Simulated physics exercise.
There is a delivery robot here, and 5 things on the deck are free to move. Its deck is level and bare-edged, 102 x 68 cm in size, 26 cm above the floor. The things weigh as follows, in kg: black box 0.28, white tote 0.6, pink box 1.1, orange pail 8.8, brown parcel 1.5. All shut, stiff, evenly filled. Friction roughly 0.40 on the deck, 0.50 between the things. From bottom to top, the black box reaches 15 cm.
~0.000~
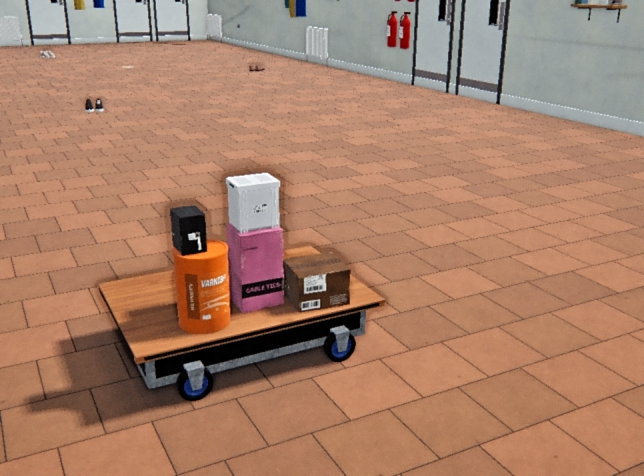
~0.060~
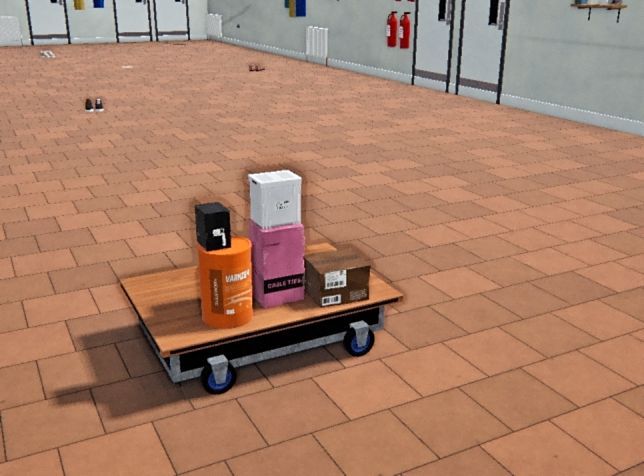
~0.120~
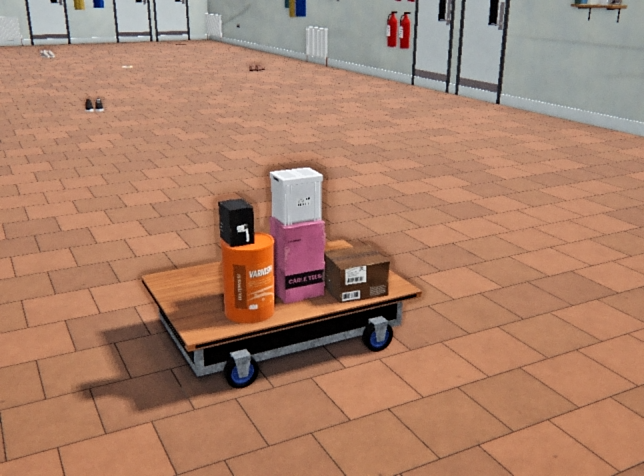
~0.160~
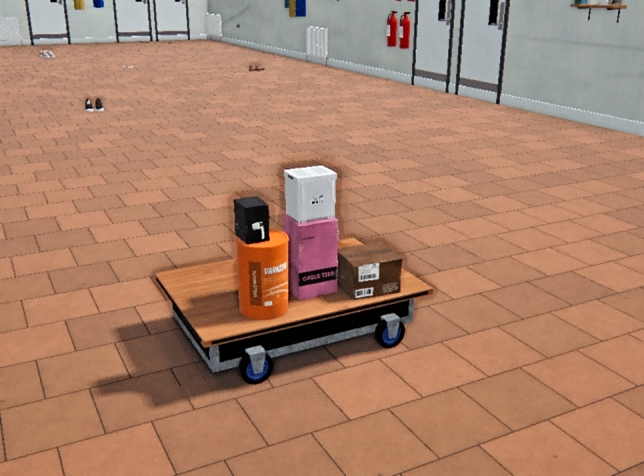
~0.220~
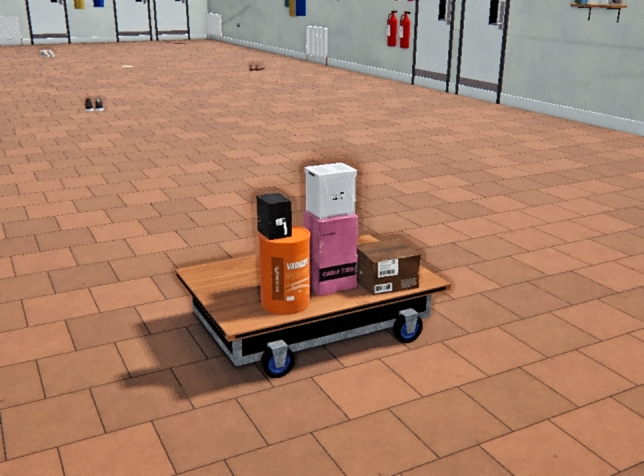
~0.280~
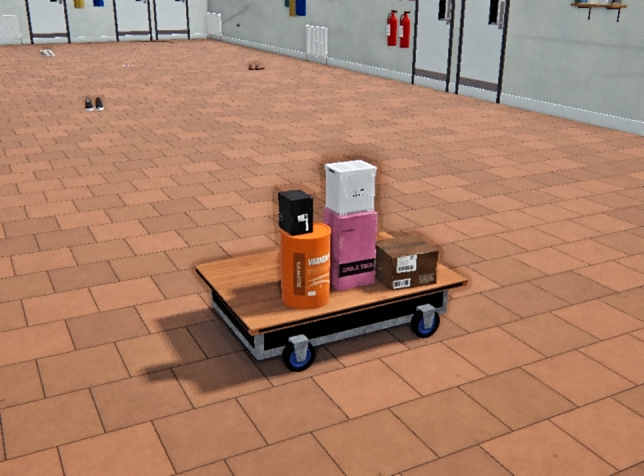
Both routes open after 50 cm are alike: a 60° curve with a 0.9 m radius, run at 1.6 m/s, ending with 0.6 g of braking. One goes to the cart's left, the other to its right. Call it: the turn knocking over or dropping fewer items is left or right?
Right.
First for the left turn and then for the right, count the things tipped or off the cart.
Going left: 3; going right: 2.
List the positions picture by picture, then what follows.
In the first frame, cart has run 0 cm; black box (189, 230); white tote (253, 203).
In the second frame, cart has run 10 cm; brown parcel (336, 277); pink box (277, 261).
In the third frame, cart has run 19 cm; orange pail (248, 277); brown parcel (355, 273).
In the fourth frame, cart has run 26 cm; pink box (311, 254); orange pail (263, 274).
In the fifth frame, cart has run 35 cm; brown parcel (386, 266); pink box (330, 250).
In the sixth frame, cart has run 45 cm; black box (296, 212); white tote (350, 188).
Turning left. Around 0.78 s, cart has run 125 cm, turned 38°; brown parcel now off the cart; white tote at 26° to upright near (473, 155); pink box at 26° to upright.
Around 1.18 s, cart has run 186 cm, turned 60°; white tote and pink box now off the cart.
Finally (1.8 s), off the cart, white tote, pink box and brown parcel; not toppled but over 10 cm from the start, black box and orange pail. In the last view, black box near (427, 134).
Turning right instead, white tote and pink box tipped over or off the cart, 2 of 5 in all.
